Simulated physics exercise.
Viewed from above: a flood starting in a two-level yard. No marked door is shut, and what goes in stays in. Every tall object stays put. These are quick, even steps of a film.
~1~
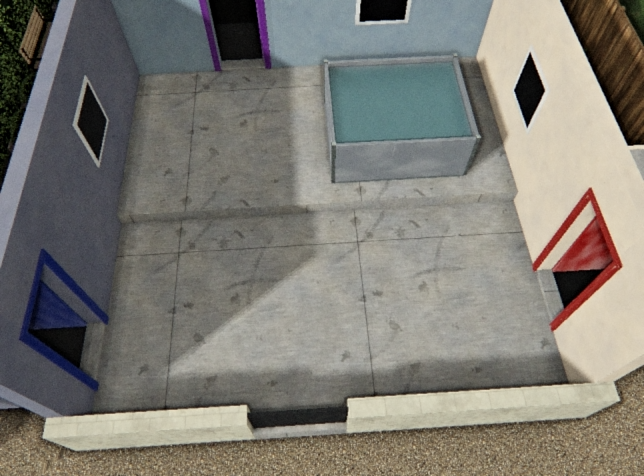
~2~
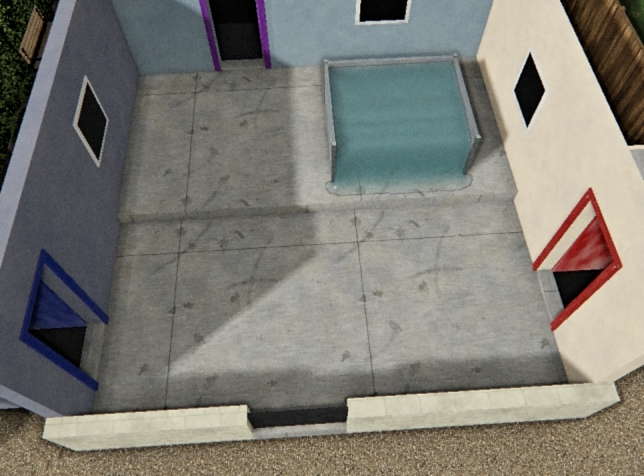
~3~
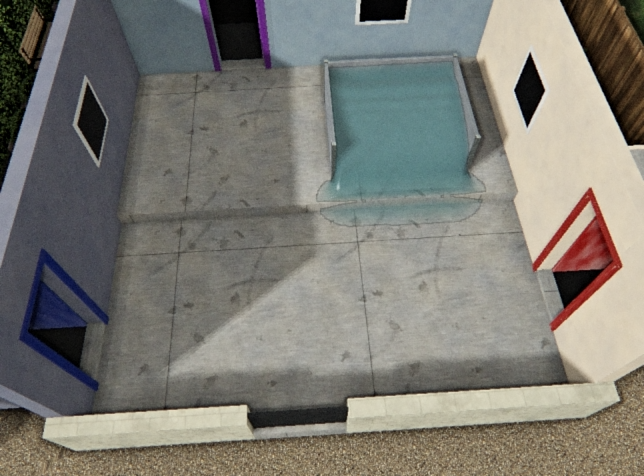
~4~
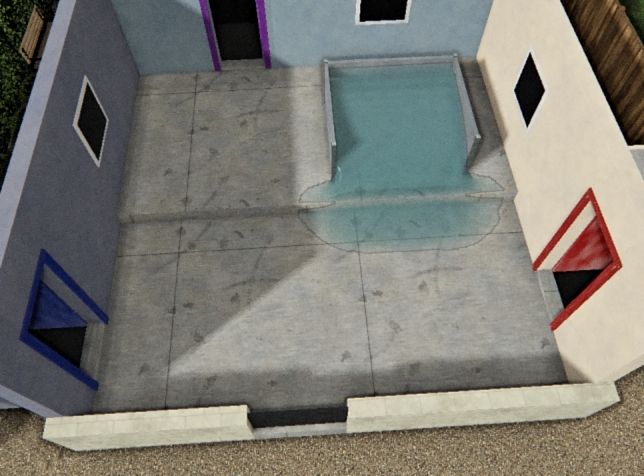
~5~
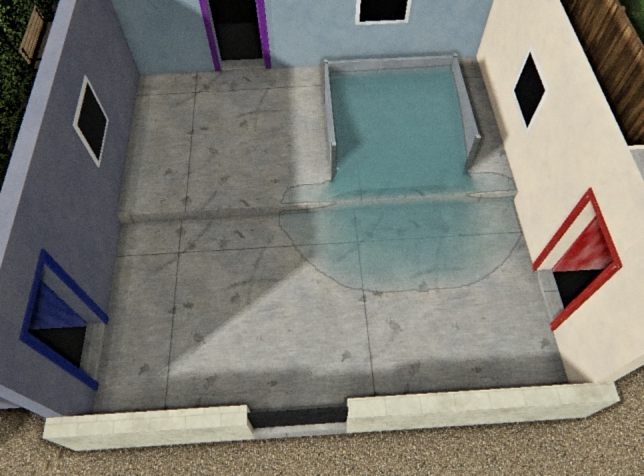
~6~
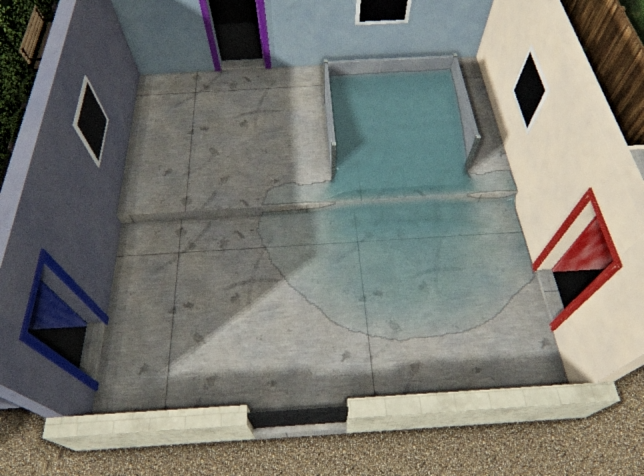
In a two-level walled yard seen from above, water stands still in a raised tank, then pours out as the near side opens, crosses the low step and spreads in a widening rounded sheet over the lower concrete floor.
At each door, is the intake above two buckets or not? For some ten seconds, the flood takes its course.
Purple door: Not above, blue door: Above, red door: Above.
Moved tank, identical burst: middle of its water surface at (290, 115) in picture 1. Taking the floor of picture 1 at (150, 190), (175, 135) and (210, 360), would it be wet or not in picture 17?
Result: Spared; spared; inundated.
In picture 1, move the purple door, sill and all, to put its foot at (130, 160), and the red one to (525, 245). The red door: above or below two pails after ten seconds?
As I see it, the red door gets past the mark.
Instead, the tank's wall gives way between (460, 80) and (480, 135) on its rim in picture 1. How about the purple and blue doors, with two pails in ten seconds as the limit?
Door by door, the purple door exceeds it and the blue door exceeds it.
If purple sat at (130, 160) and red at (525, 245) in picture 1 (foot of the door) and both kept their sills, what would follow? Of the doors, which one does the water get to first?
That would be the red one.
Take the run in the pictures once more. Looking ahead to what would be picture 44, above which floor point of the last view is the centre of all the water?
Centre point: Around (301, 280).
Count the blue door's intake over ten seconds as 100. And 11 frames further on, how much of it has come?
Near 0 in a hundred.
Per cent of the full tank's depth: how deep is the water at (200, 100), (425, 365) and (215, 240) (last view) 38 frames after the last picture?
First 0, next 10, last 18 in a hundred.
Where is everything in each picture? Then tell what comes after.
The first picture shows still water in the water tank at (397, 101).
In the second picture, the front is at (329, 184), out from the gap at (401, 166).
In the third picture, the front is at (323, 202), out from the gap at (400, 167).
In the fourth picture, water pours out at (400, 168) and has run to (303, 214).
In the fifth picture, water pours out at (400, 169) and has run to (512, 240).
In the sixth picture, water pours out at (400, 169) and has run to (396, 334).
A moment on, water covers 40 % of the floor; the purple door not reached, the blue door not reached, the red door under two buckets in.
Next, water covers 45 % of the floor; the purple door not reached, the blue door not reached, the red door over two buckets in.
Then, water covers 50 % of the floor; the purple door not reached, the blue door over two buckets in, the red door far over two buckets in.
Later, water covers 65 % of the floor; the purple door not reached, the blue door far over two buckets in, the red door far over two buckets in.
In the end, water covers 60 % of the floor; the purple door not reached, the blue door far over two buckets in, the red door far over two buckets in.
